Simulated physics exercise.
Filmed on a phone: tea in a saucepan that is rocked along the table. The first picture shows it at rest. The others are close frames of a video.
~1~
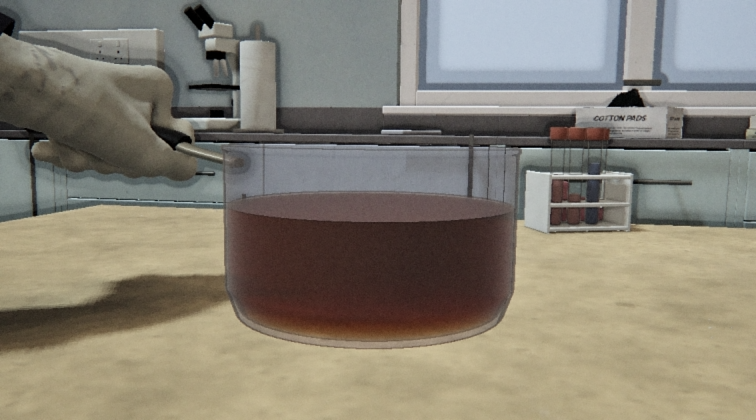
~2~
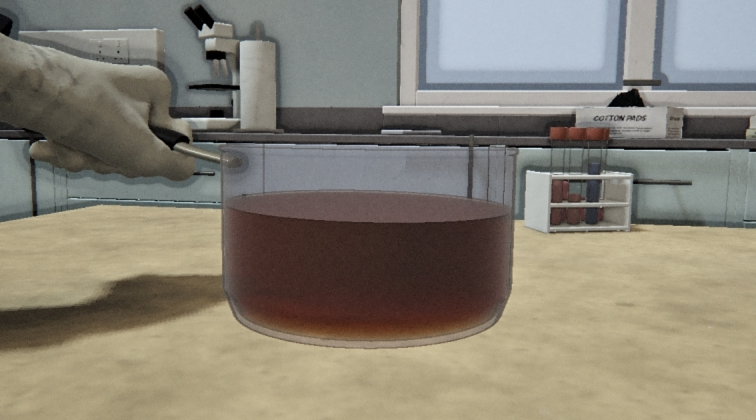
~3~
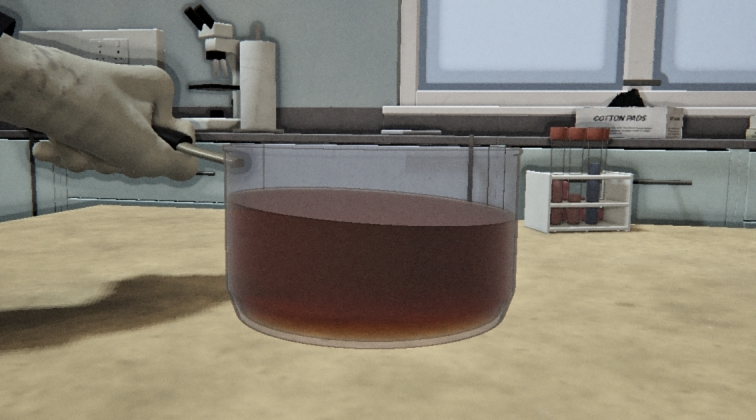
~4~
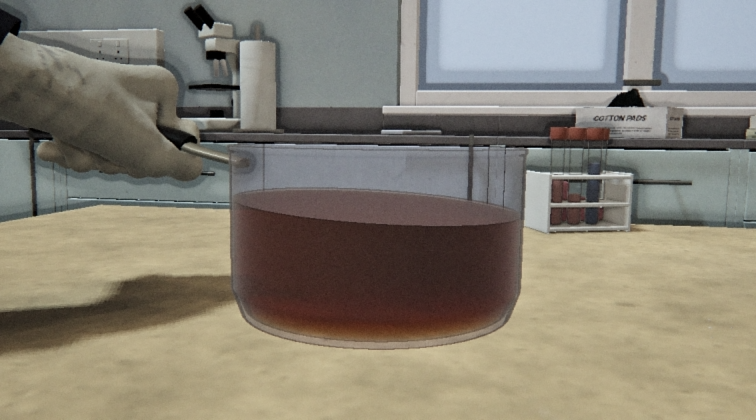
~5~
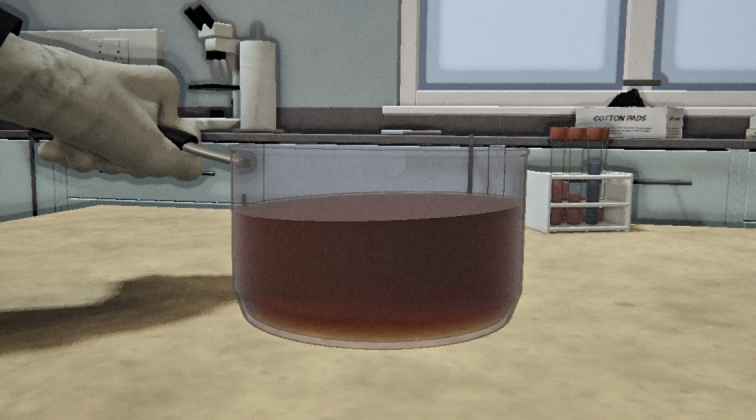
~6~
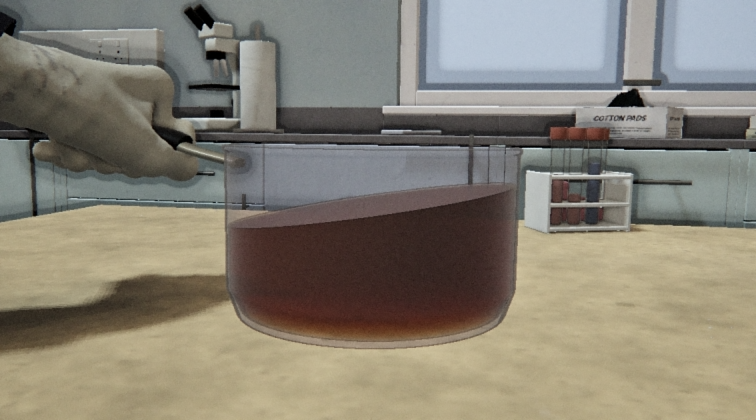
We see a gloved hand holding the handle of a clear saucepan of reddish-brown tea on a table, shifting it slightly sideways; the level surface rises a little on the left, evens out, then slopes clearly higher on the right.
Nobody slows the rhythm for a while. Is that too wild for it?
It loses some.
Next, the highest wave so far comes most of the way to the rim.
After that, the highest wave so far goes over the rim.
Finally, the highest wave so far goes over the rim; some is on the top.
